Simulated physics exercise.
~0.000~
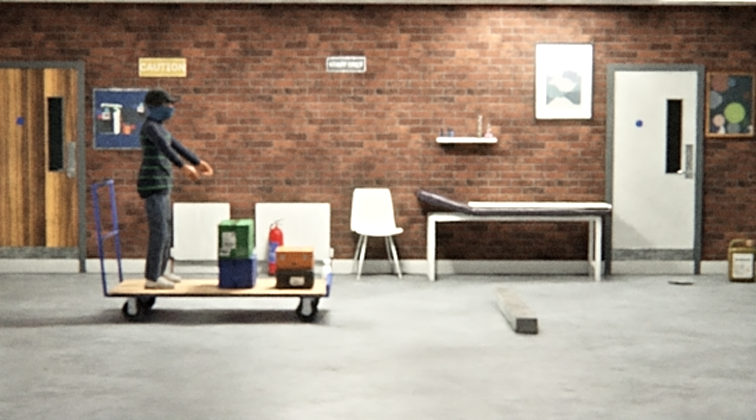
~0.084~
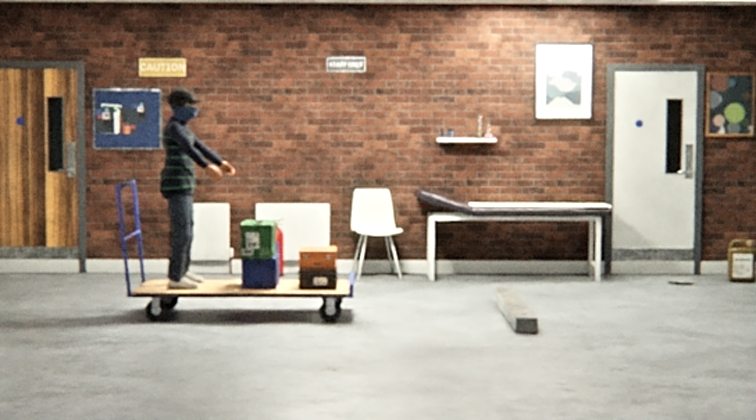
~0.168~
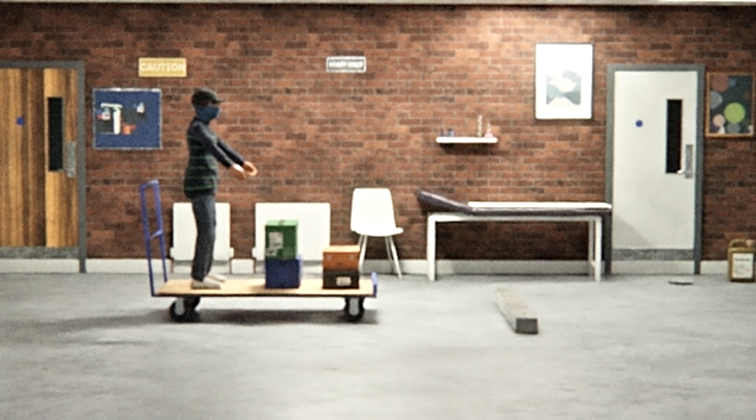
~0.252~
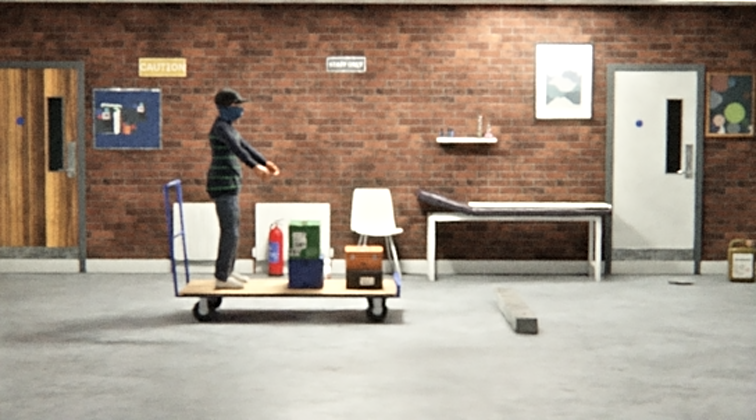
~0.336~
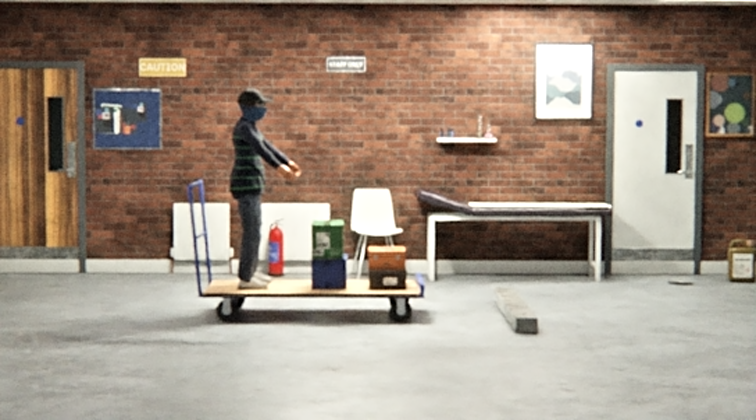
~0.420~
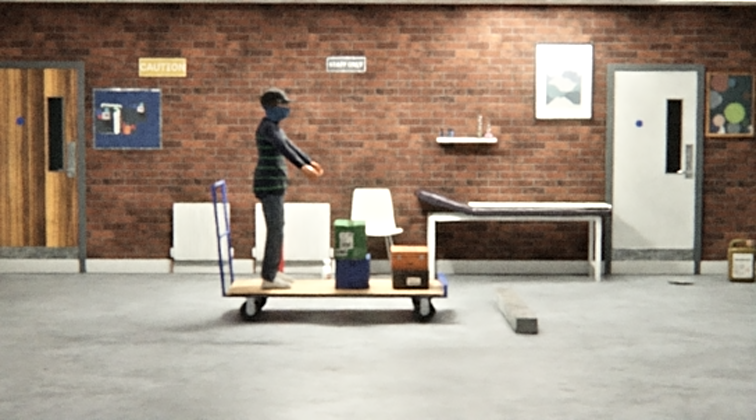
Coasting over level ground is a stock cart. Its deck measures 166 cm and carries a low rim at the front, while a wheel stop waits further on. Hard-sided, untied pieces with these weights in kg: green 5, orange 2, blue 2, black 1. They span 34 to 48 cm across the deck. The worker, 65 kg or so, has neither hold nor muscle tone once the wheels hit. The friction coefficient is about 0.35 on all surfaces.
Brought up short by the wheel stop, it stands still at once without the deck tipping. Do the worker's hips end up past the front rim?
No. Short of the edge.
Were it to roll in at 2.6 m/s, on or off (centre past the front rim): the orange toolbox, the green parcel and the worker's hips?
Result: Orange gone; green gone; hips safe.
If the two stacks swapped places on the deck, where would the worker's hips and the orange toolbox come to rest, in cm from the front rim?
Result - hips: 70 cm behind rim; orange: 50 cm behind rim.
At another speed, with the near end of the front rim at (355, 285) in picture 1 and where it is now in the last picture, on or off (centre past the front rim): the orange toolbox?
Result for orange: Not carried.
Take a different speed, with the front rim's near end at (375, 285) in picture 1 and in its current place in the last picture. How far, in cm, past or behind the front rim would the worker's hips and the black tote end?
So the hips settle 110 cm short of the front rim, while the black one stops 20 cm behind it.
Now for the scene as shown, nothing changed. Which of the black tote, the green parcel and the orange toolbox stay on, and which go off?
At the finish the black one is kept, the green one lost, and the orange one lost.
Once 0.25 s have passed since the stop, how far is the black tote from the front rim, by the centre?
About 20 cm behind the rim.
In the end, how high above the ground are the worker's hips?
The hips settle roughly 55 cm above the ground.
Impact comes at 0.68 s.
After 1.23 s the worker's hips are 65 cm behind the rim, near (434, 238) in the last picture's view.
After 1.68 s the worker's hips are 58 cm behind the rim, near (442, 241) in the last picture's view.
When all is still (2.5 s), past the rim, green parcel and orange toolbox; behind it, blue carton, black tote and the worker's hips.
